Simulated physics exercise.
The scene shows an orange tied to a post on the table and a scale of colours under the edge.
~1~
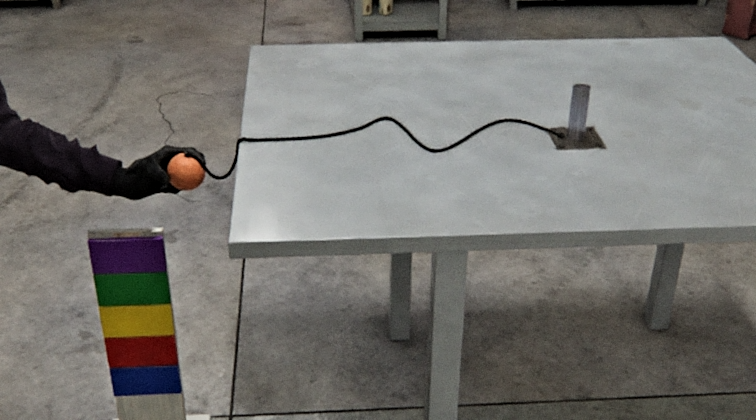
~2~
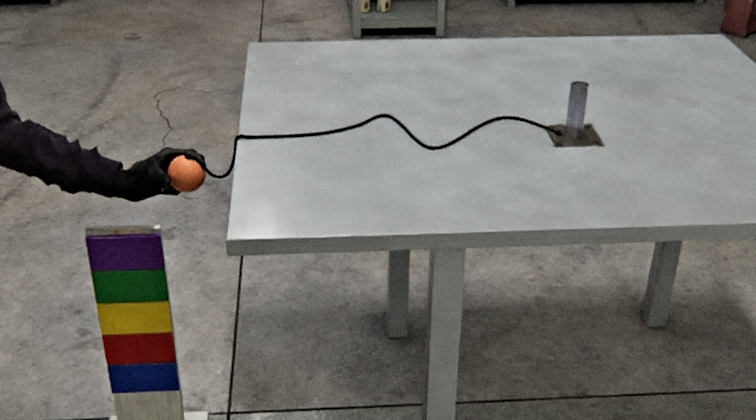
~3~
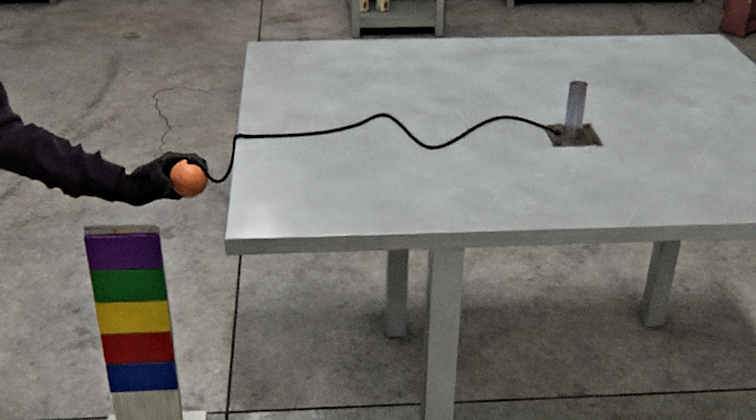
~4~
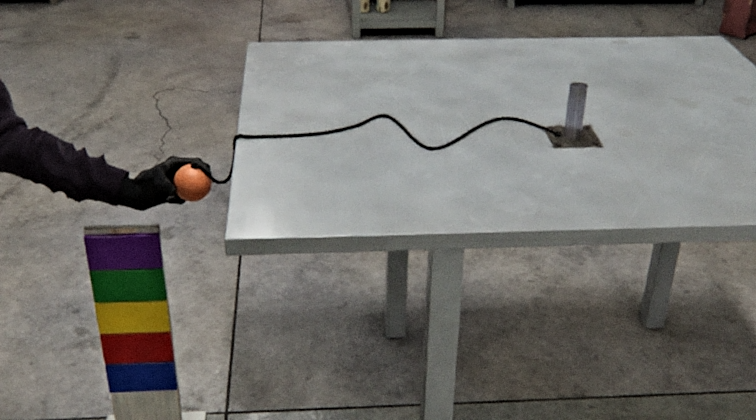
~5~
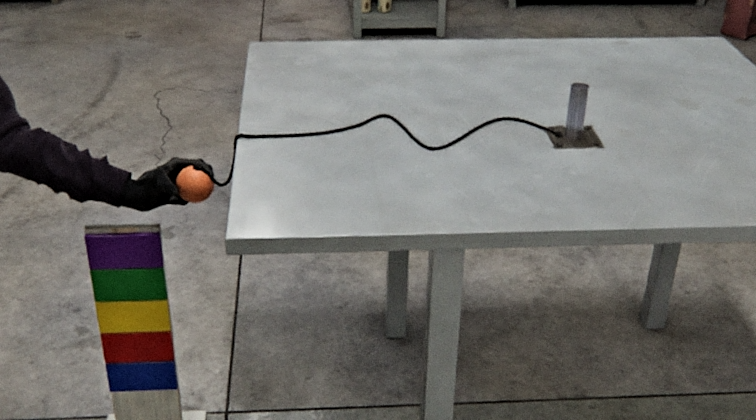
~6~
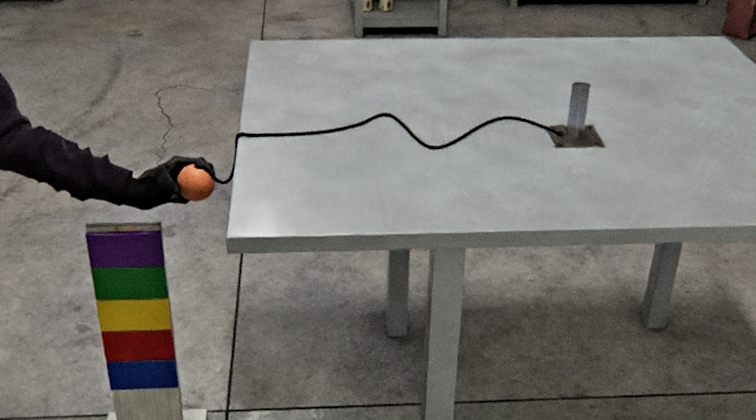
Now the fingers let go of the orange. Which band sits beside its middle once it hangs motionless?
The yellow band.
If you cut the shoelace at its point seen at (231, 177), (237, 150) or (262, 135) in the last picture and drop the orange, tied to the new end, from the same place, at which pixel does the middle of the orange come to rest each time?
Respectively (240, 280), (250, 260) and (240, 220).
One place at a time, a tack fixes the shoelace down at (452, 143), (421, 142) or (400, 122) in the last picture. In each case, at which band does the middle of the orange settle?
Taking the three tries in turn, you'd get green, green and purple.
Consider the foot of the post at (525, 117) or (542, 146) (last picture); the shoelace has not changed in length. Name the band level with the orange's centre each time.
First case: Red. Second case: Red.
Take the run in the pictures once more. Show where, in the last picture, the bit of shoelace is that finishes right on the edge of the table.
You'll find it somewhere around (345, 128).
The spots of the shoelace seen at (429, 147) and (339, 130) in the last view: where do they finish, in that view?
The first finishes about (381, 136) and the second about (237, 146).
A little later, orange near (295, 309); level with yellow.
Next, orange near (220, 320); level with yellow.
When it is over, orange near (240, 324); level with yellow. The yellow one.
